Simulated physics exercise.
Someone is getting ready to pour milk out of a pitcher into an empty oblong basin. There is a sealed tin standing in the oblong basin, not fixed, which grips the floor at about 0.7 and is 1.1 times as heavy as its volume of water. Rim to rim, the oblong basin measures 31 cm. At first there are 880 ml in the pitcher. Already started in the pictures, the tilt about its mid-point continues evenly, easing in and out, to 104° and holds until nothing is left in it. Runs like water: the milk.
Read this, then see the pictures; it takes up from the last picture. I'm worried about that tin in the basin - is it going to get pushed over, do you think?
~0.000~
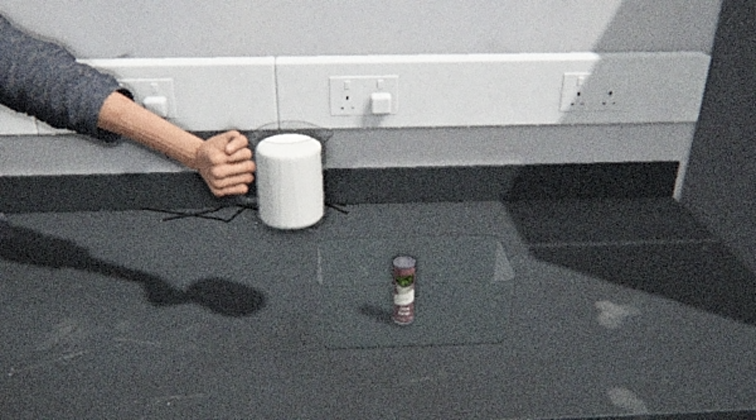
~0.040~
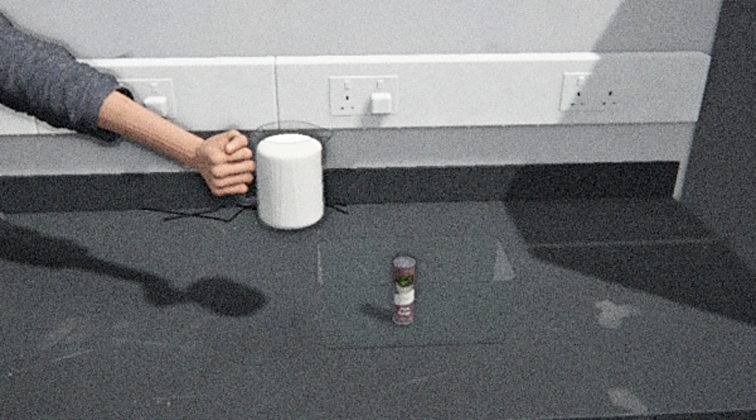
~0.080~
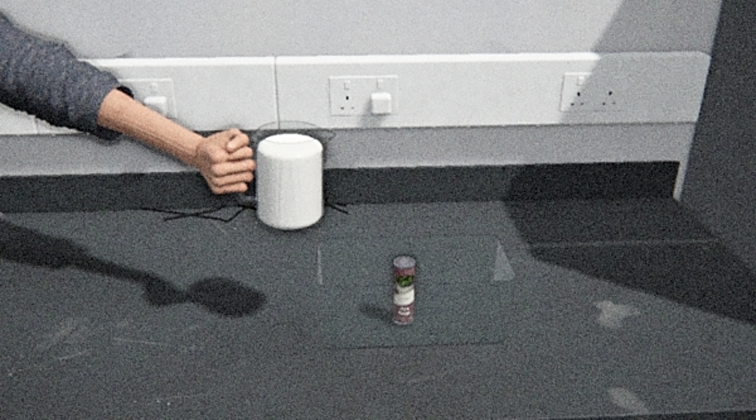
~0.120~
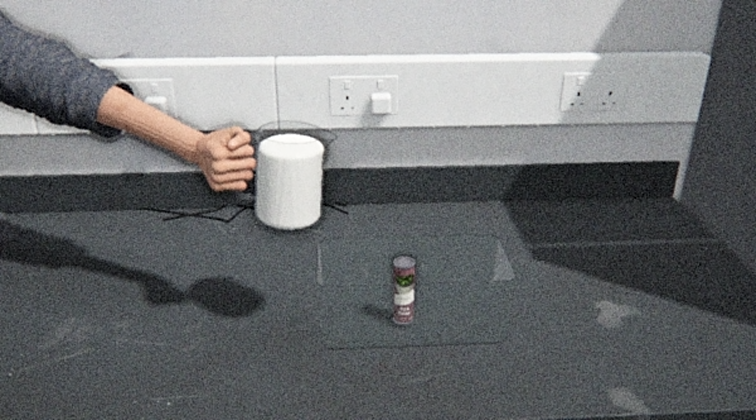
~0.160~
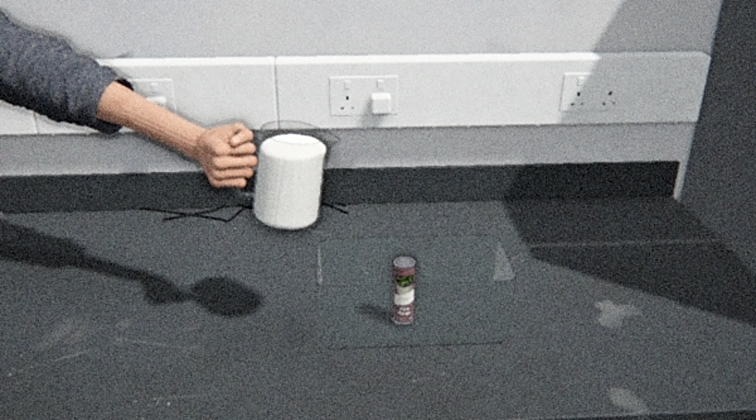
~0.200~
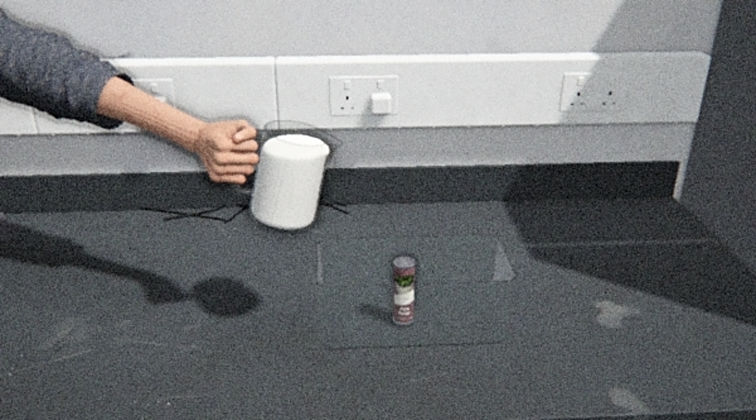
Yes, I expect it to go down.
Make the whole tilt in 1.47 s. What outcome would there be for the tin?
The tin goes over.
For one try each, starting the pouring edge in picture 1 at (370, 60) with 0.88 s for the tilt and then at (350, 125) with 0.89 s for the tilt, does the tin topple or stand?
In the first try it remains standing; in the second it comes down.
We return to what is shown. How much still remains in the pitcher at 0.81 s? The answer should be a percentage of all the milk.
38 in a hundred, give or take.
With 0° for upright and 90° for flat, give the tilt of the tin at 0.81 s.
Tilt: Around 0 degrees.
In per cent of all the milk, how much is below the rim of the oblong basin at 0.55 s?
Near 2 in a hundred.
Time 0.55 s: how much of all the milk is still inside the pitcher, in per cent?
About 84 per cent.
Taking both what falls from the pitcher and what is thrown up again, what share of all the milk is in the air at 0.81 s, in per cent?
22 in a hundred, give or take.
By 0.55 s the tilt is 73° and 84 per cent is still to pour; the tin stands where it began.
By 0.81 s the tilt is 103° and 38 per cent is still to pour; the tin stands 1 cm from where it began.
By 1.09 s the tilt is 104° and 8 per cent is still to pour; the tin leans 52°.
By 1.38 s the tilt is 104° and 1 per cent is still to pour; the tin lies on its side.
At rest the tin lies on its side.
